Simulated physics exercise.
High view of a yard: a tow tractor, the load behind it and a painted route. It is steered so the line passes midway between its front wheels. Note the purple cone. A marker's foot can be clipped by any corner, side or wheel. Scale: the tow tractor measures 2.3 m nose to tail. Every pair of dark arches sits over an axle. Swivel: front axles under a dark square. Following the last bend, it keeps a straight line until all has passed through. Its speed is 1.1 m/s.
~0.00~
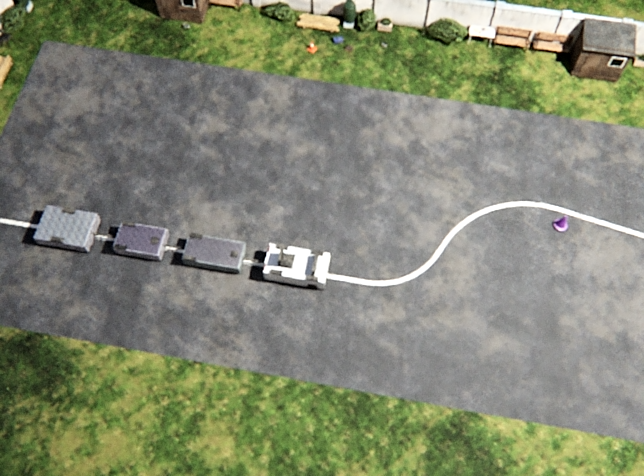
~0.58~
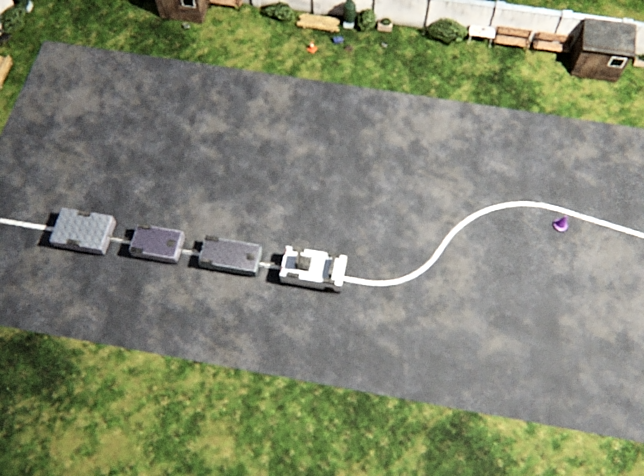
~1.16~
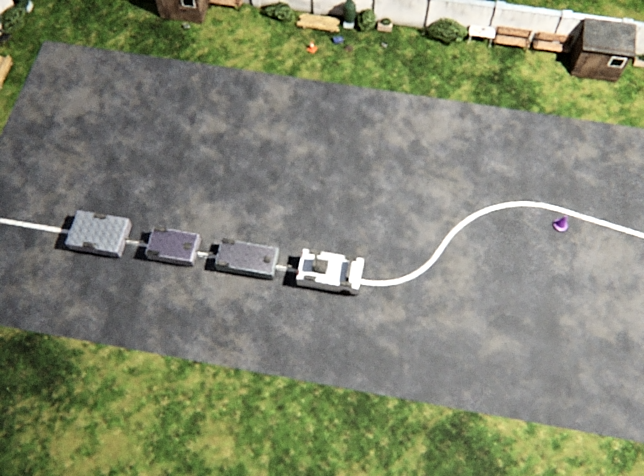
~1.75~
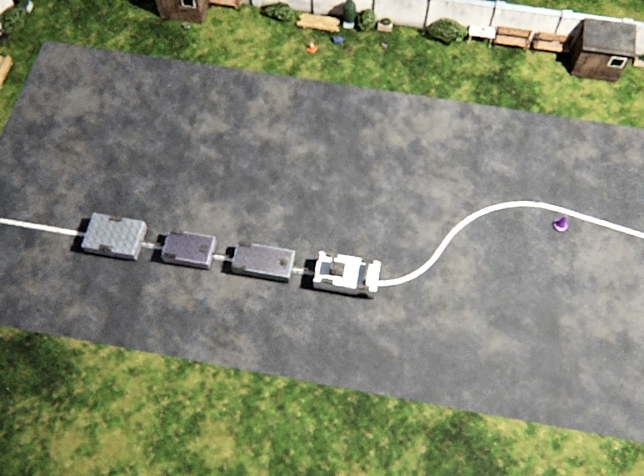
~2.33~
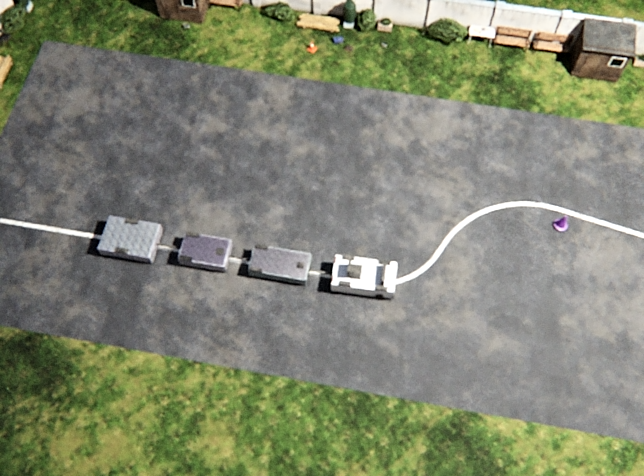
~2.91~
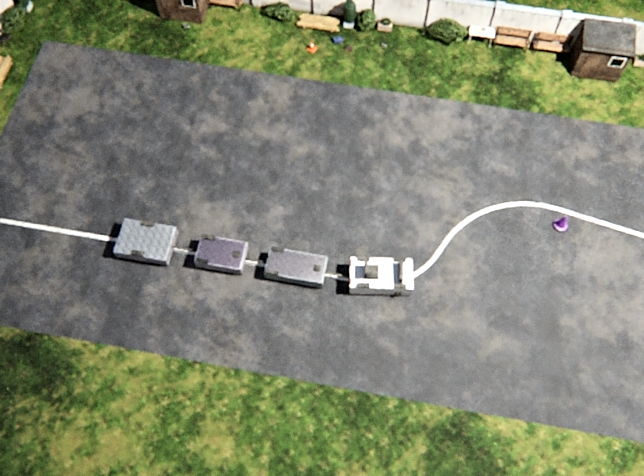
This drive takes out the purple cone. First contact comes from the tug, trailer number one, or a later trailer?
First touch: Leading unit.
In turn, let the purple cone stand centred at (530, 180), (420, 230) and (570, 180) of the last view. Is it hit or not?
Try 1 untouched, try 2 touched, try 3 untouched.
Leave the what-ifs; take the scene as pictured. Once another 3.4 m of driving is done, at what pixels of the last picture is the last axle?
Near (221, 252).
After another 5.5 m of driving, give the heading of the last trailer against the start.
Compared with the start, the last trailer heads some 0° away.
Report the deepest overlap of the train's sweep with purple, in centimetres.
Roughly 100 for purple.
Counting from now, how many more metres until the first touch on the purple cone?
7.5 m.
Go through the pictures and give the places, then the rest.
In the first frame, nose (323, 267); last axle (63, 225); still straight; purple (562, 223); 3 trailers.
In the second frame, nose (340, 270); last axle (79, 228); still straight.
In the third frame, nose (357, 273); last axle (95, 230); still straight.
In the fourth frame, nose (374, 276); last axle (111, 233); still straight.
In the fifth frame, nose (391, 277); last axle (127, 236); turned 2°.
In the sixth frame, nose (408, 273); last axle (143, 238); turned 9°; purple (562, 223).
After 6.9 s, the last axle is at (245, 256) of the last picture, on the line.
After 9.8 s, the last axle is at (321, 262) of the last picture, 25 cm off the line; the tow tractor has hit purple.
After 10.9 s, the last axle is at (350, 259) of the last picture, 55 cm off the line.
After 15.0 s, the last axle is at (453, 229) of the last picture, on the line.
After 23.1 s, the last axle is out of the picture, 15 cm off the line; 1 of 1 struck in all.
